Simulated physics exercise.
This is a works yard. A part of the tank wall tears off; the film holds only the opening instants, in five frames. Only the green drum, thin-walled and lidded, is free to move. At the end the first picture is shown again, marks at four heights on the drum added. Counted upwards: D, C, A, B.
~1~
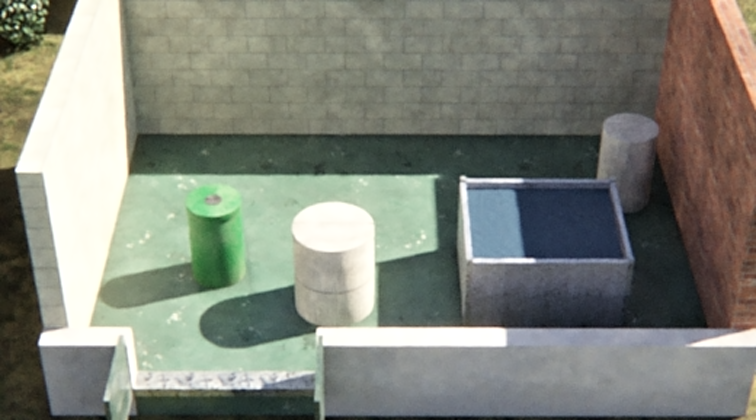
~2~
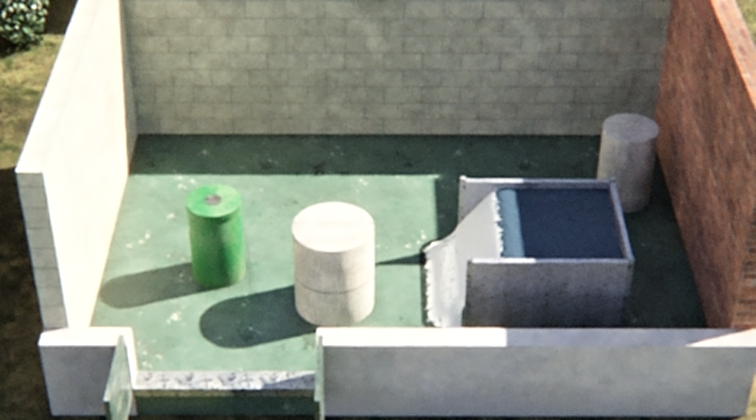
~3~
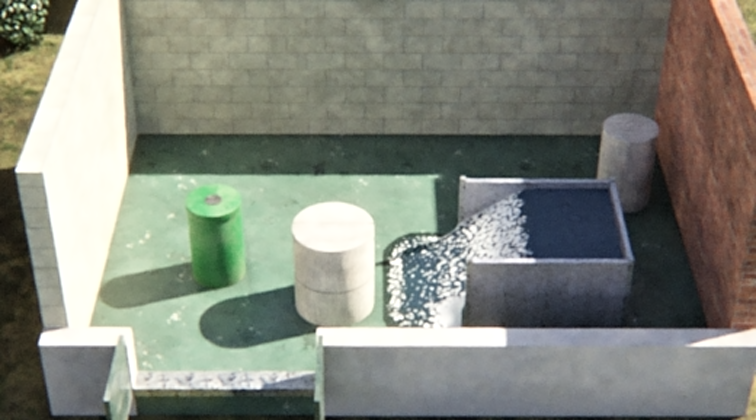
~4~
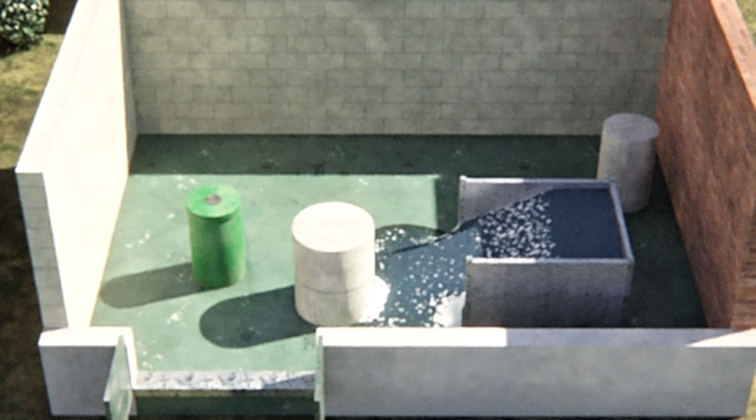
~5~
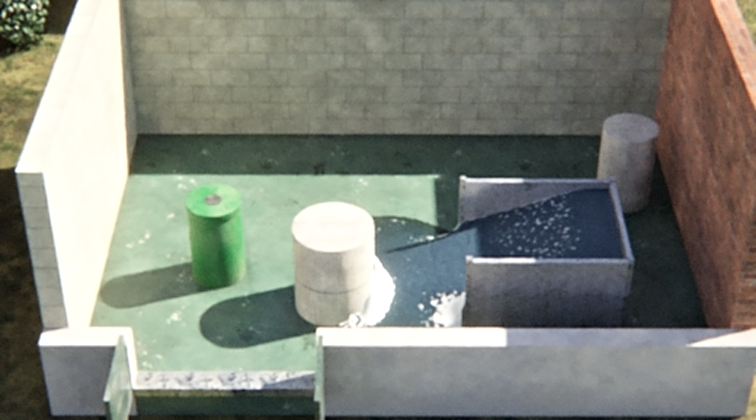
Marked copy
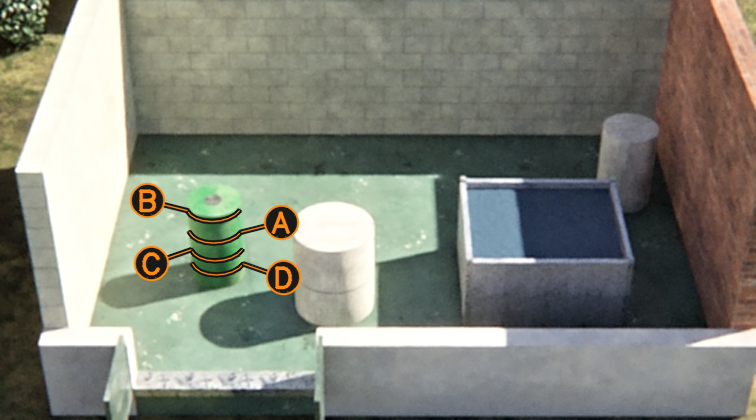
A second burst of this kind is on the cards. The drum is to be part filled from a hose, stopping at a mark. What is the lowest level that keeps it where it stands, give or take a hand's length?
I would pick line D.
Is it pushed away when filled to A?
No, that is safe.
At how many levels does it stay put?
All of them.
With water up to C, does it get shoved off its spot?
No, not at all.
On the marked copy, A at (213, 243); B at (211, 221); C at (214, 260); D at (216, 274); from the bottom up D, C, A, B.
For line A, it does not move.
For line B, it does not move.
For line C, it does not move.
For line D, it does not move.
